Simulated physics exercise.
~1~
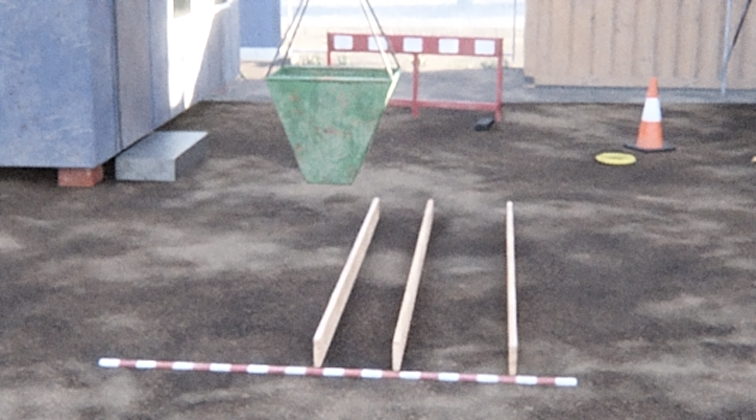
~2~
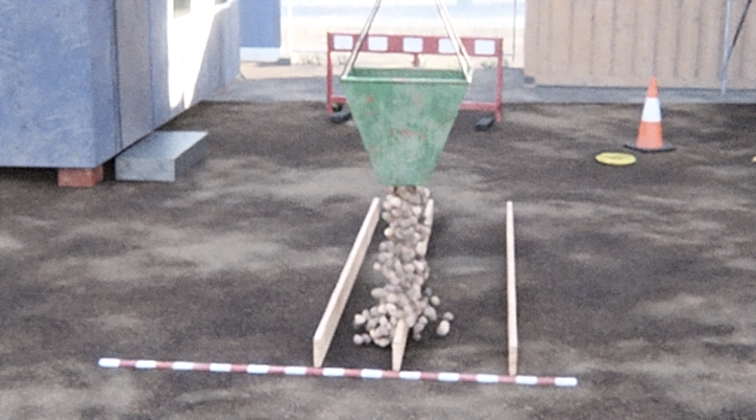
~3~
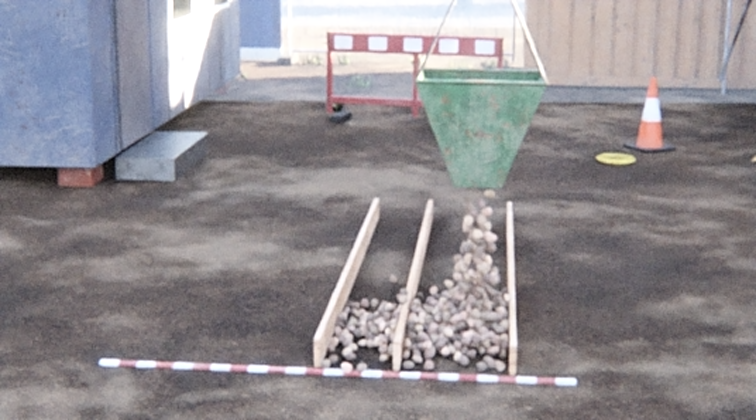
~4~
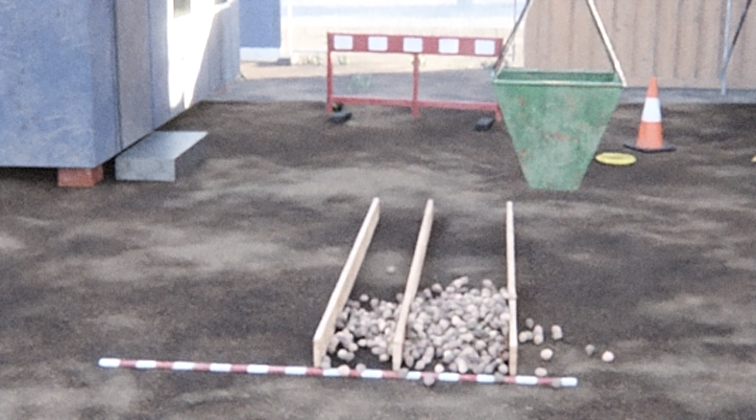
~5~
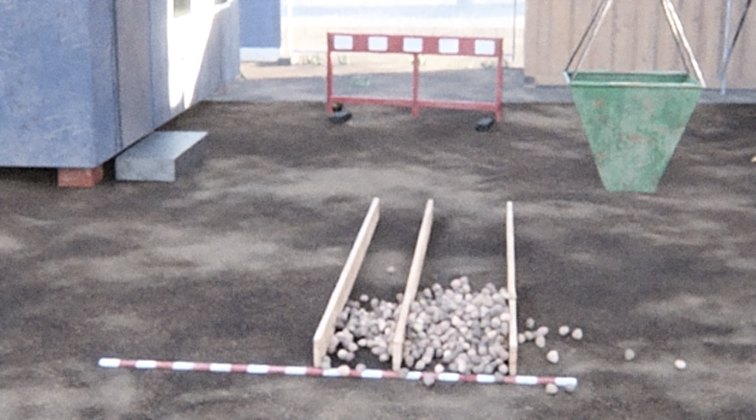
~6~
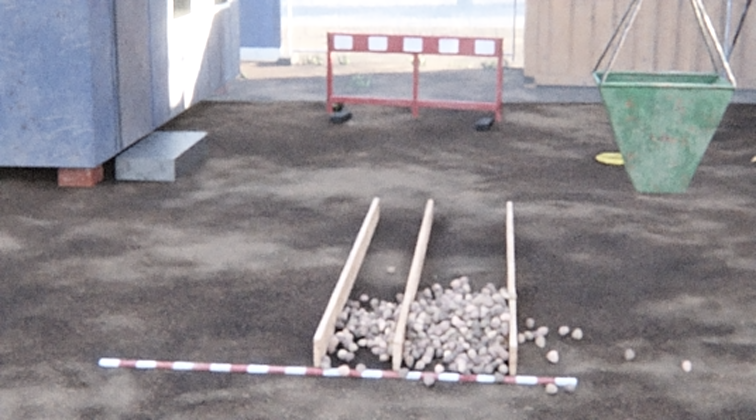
A green hopper moves right, pouring stones between wooden planks, most landing in the right bay.
